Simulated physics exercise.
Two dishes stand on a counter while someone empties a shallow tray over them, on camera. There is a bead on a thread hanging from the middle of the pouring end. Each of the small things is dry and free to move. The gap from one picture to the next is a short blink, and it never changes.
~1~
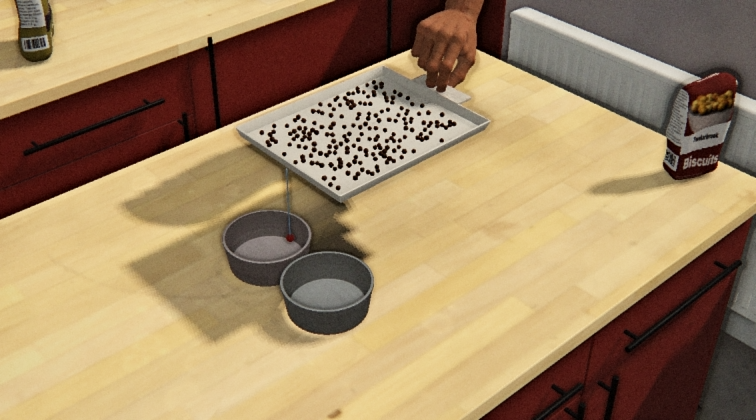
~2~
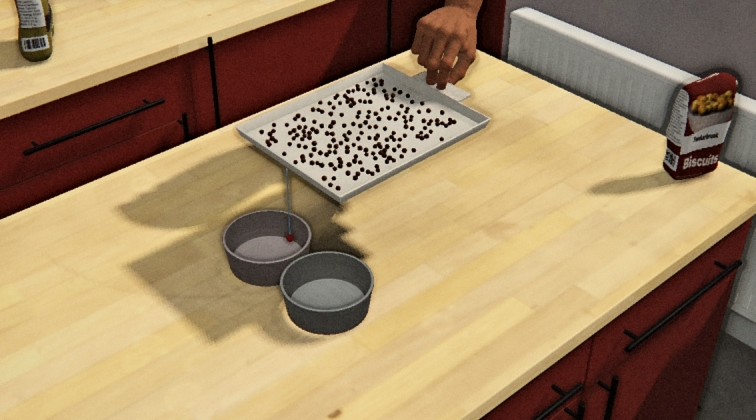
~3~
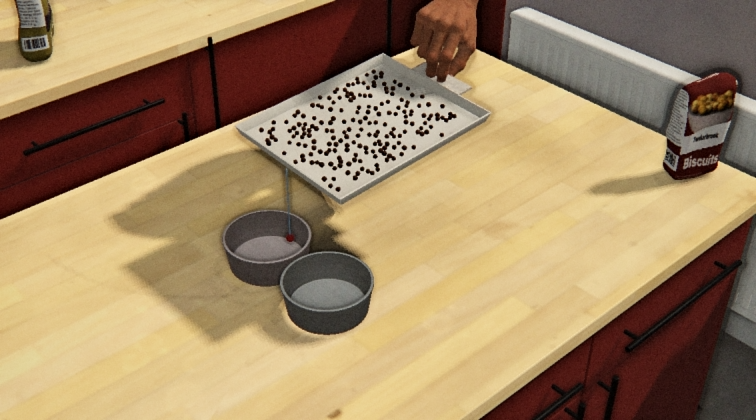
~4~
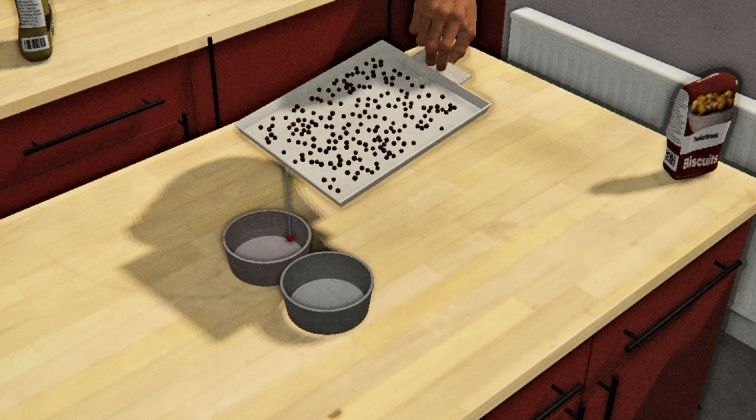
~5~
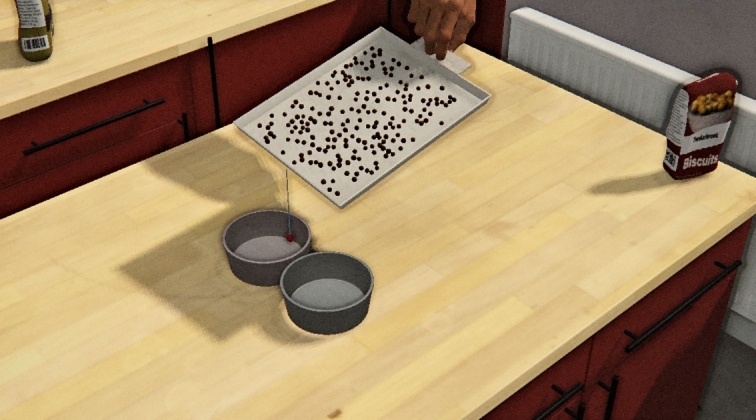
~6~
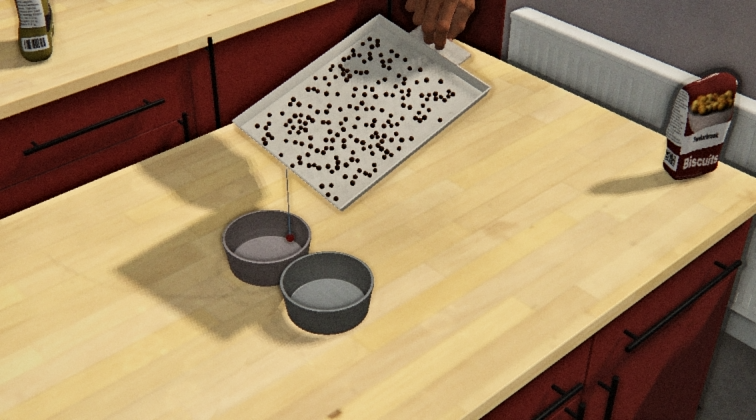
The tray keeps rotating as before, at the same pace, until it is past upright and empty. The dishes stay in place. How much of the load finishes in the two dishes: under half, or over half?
The bulk is caught.
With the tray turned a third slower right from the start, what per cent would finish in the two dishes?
I'd say 100 percent or thereabouts.
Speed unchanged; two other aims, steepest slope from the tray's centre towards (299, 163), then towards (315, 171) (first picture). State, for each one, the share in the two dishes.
70 % and 80 %.
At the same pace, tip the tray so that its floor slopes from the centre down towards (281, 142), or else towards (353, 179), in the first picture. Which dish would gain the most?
Okay, first try the left-side one, second try the right-side one.
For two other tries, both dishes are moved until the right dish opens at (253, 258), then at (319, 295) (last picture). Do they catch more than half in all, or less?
First try: Lower than half; second try: Higher than half.
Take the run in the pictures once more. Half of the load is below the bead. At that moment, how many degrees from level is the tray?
About 85 degrees.
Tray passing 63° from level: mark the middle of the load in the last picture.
Roughly (329, 206).
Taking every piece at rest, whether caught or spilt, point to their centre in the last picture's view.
Somewhere around (332, 308) in the final view.
Soon after the last picture, tray tipped steeply; about two thirds on the tray; a small part in the right dish; a stray few outside both; about a quarter in the air.
A little later, tray tipped past a quarter turn; a stray few on the tray; most in the right dish; a small part outside both; a small part in the air.
Later still, tray tipped past a quarter turn; nearly all in the right dish; a small part outside both.
At rest, tray tipped past a quarter turn; nearly all in the right dish; none in the left dish; a small part outside both.
